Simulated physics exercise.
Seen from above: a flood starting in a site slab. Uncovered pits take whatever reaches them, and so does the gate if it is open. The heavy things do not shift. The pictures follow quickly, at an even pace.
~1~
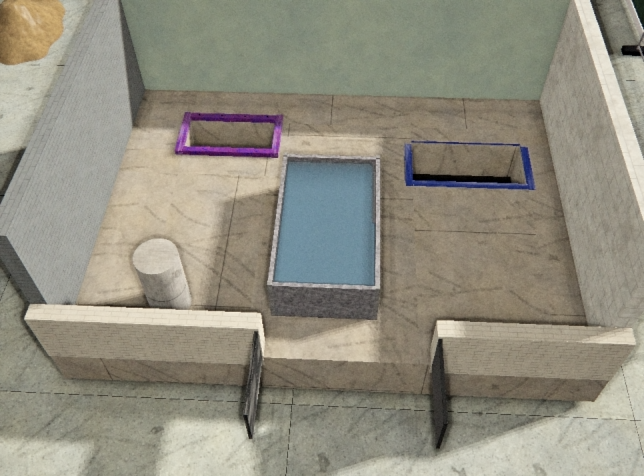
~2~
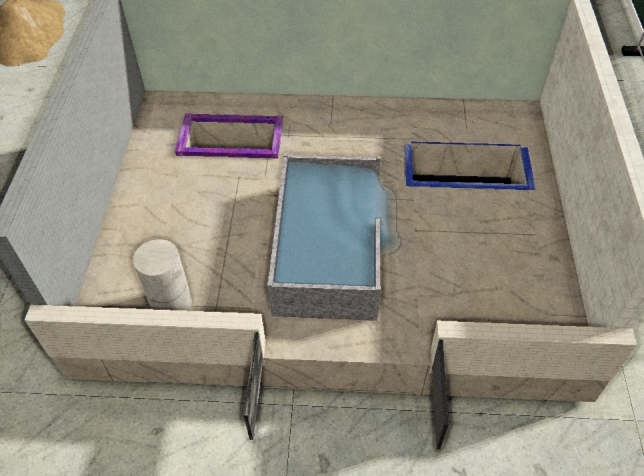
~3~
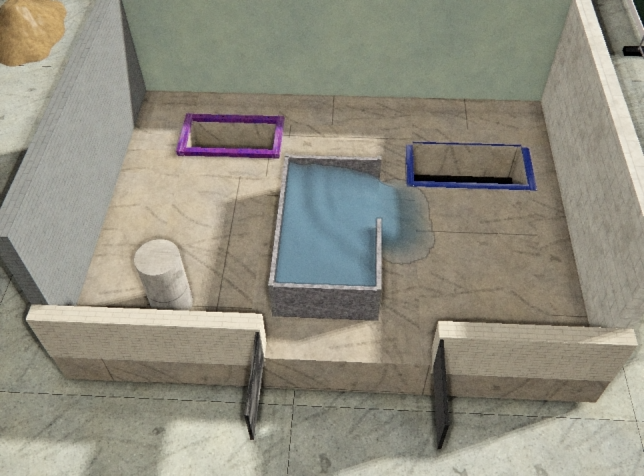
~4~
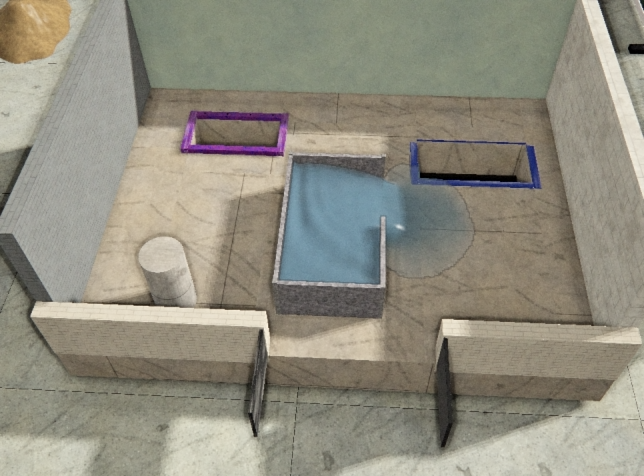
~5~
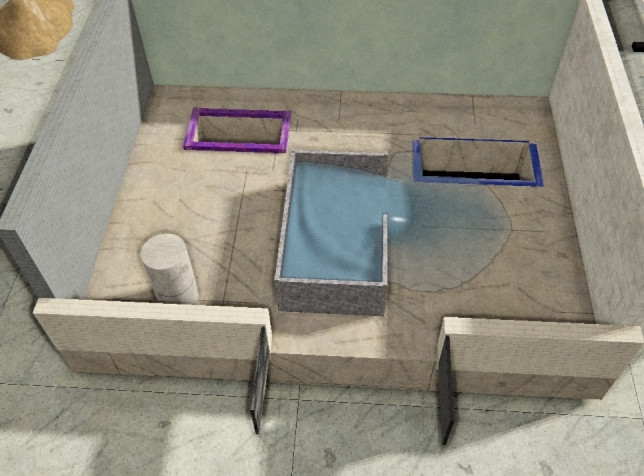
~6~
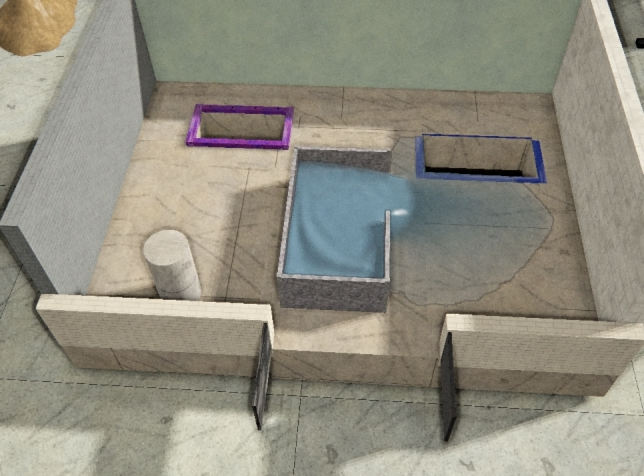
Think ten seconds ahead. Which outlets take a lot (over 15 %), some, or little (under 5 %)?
In the end: The gate takes between 5 and 15 %; the purple pit takes under 5 %; the blue pit takes over 15 %.
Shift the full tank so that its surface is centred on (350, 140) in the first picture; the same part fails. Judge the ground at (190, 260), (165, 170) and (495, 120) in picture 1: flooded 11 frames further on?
In turn: Free of water, clear, covered.
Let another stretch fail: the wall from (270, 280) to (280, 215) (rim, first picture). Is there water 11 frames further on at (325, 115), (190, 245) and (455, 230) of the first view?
In that order: Not flooded, covered, no water.
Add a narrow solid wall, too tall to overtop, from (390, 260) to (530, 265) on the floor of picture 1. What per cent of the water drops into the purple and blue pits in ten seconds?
Per cent: Purple 0, blue 50.
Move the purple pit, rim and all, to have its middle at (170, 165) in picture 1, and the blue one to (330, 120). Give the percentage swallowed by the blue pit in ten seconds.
Per cent: Blue 20.
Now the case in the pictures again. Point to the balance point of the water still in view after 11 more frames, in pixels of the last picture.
Close to (420, 234).
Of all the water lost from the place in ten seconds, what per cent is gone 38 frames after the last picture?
About 65 per cent.
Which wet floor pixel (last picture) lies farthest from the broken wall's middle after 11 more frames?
Near (552, 96).
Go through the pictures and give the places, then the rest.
Still water in the water tank at (328, 220), in the first frame.
The front is at (381, 187), out from the gap at (375, 209), in the second frame.
The front is at (407, 185), out from the gap at (375, 212), in the third frame.
Water pours out at (379, 211) and has run to (470, 231), in the fourth frame.
The front is at (506, 227), out from the gap at (382, 208), in the fifth frame.
The front is at (547, 222), out from the gap at (384, 205), in the sixth frame.
A moment on, water covers 25 % of the floor; the gate 0 %, the purple pit 0 %, the blue pit 6 %.
Next, water covers 25 % of the floor; the gate 0 %, the purple pit 0 %, the blue pit 14 %.
Then, water covers 35 % of the floor; the gate 0 %, the purple pit 0 %, the blue pit 22 %.
Later, water covers 60 % of the floor; the gate 3 %, the purple pit 0 %, the blue pit 33 %.
In the end, water covers 65 % of the floor; the gate 9 %, the purple pit 0 %, the blue pit 45 %.
